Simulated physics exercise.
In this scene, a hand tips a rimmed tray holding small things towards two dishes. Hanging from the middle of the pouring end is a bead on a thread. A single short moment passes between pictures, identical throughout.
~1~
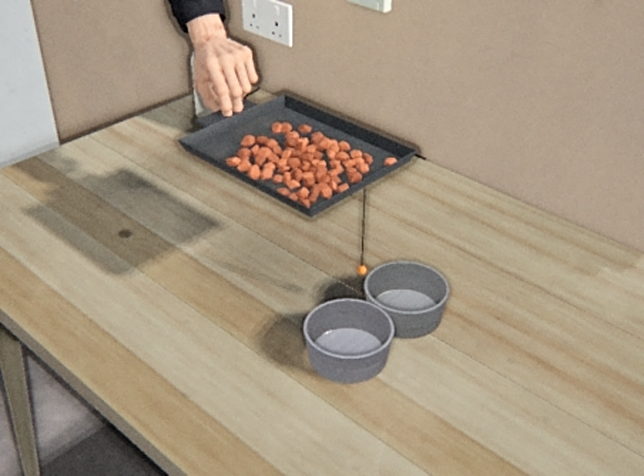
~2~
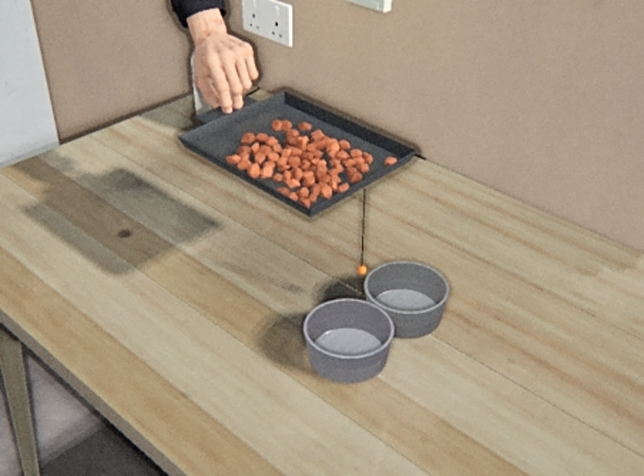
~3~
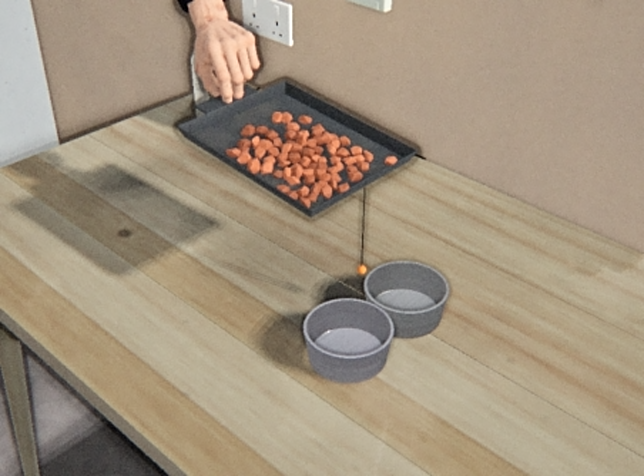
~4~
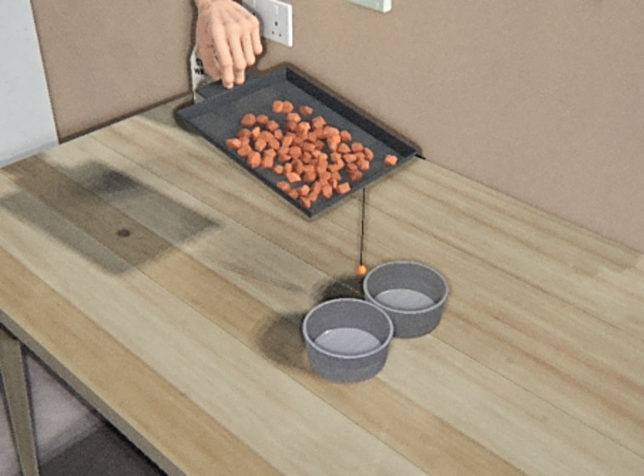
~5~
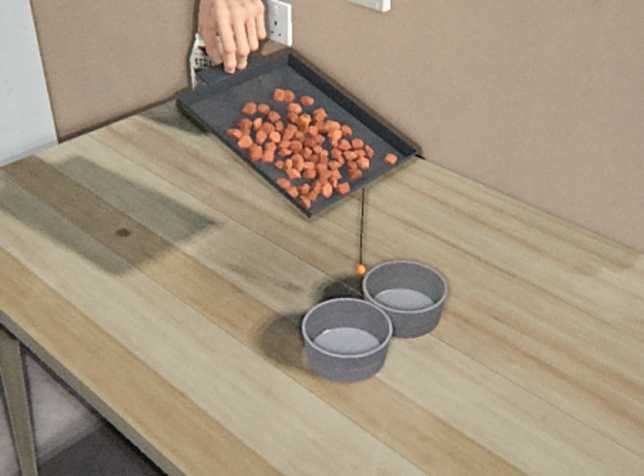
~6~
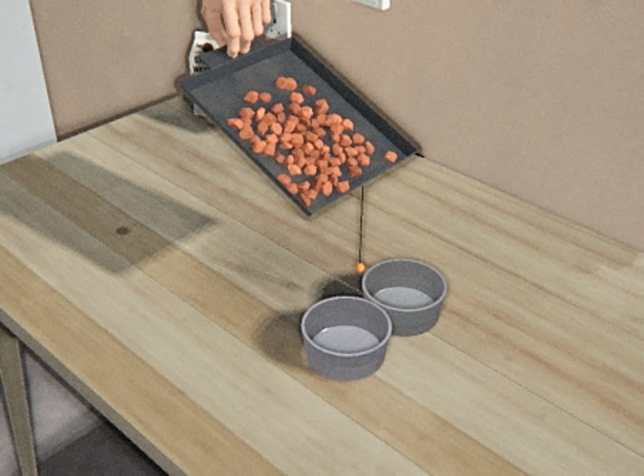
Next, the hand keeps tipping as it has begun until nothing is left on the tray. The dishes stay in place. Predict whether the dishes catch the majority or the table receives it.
Result: Mostly caught.
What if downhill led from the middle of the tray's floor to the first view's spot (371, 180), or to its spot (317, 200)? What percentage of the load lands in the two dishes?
Near 70 % and 60 %.
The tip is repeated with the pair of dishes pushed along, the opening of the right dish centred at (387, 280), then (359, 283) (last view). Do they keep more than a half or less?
First try: A majority; second try: A minority.
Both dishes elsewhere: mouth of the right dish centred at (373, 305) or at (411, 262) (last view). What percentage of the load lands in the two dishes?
You'd get near 70 per cent and afterwards near 70 per cent.
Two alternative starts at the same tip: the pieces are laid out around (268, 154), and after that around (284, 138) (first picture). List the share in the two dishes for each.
You'd get near 80 percent first and near 70 percent after that.
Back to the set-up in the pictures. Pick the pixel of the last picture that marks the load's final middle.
Once nothing moves, the middle sits near (363, 339).
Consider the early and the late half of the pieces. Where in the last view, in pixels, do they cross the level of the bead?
At (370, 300) for the first part, then at (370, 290) for the others.
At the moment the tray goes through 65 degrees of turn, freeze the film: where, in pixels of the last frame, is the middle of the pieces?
The middle of the pieces shows up near (348, 179).
Soon after the last picture, tray tipped steeply; nearly all on the tray; a small part in the air.
A little later, tray tipped past a quarter turn; about half in the left dish; about a third in the right dish; a stray few outside both; about a quarter in the air.
Later still, tray tipped past a quarter turn; about half in the left dish; about a third in the right dish; a small part outside both.
At rest, tray tipped past a quarter turn; about half in the left dish; about a third in the right dish; a small part outside both.
